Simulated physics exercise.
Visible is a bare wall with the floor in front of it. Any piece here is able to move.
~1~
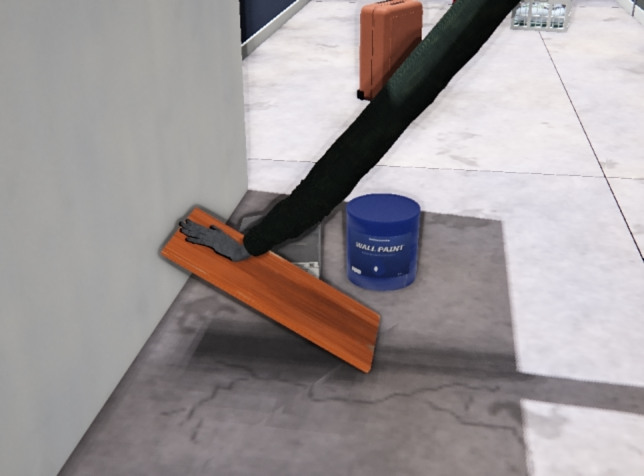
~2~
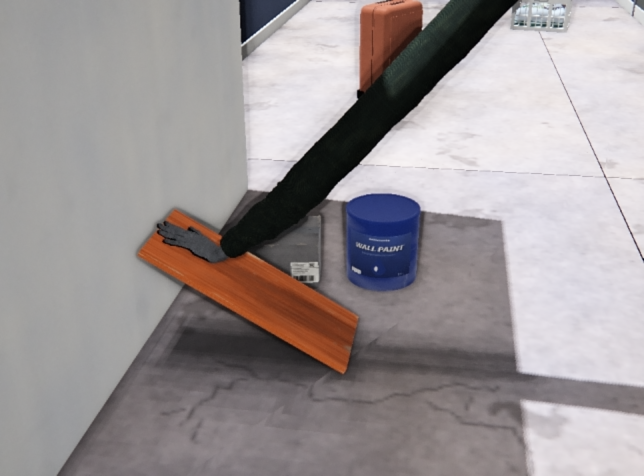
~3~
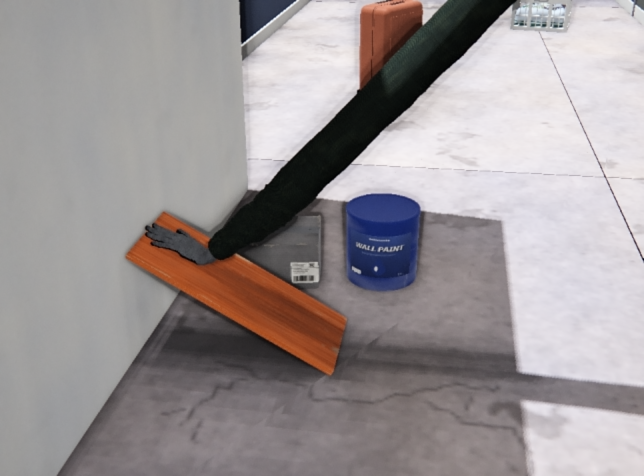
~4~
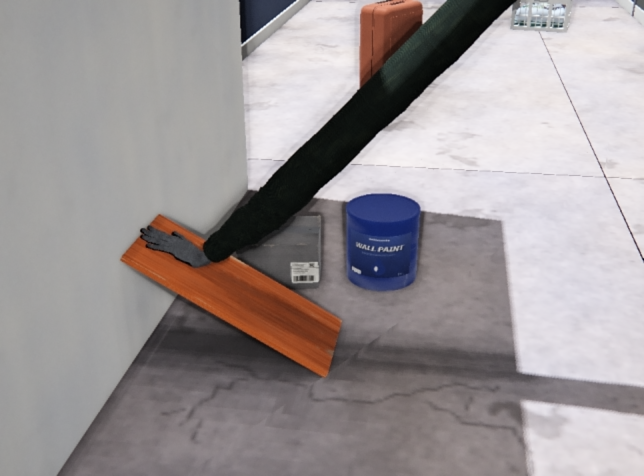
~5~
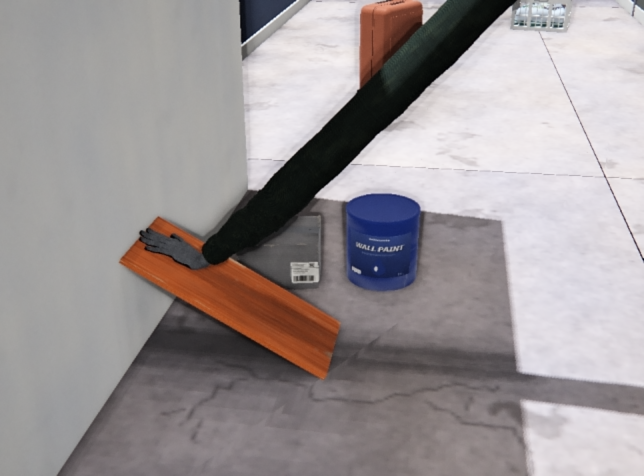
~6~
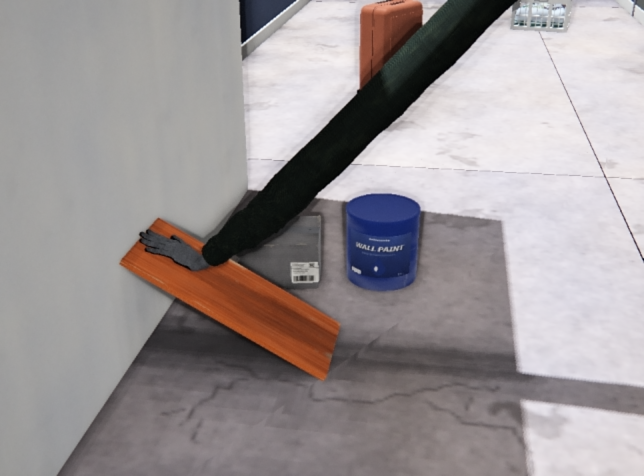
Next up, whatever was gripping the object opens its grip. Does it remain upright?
Dislodged.
Then, 0.40 s later than the last frame, orange board sunk by 13° near (247, 316).
Then, 0.50 s later than the last frame, orange board sunk by 28° near (254, 340).
Then, 0.60 s later than the last frame, orange board sunk by 32° near (255, 339).
When it is over, moved from the start, orange board; the other 2 as before. End places, in pixels of the last picture, orange board near (255, 344). The board slides down.
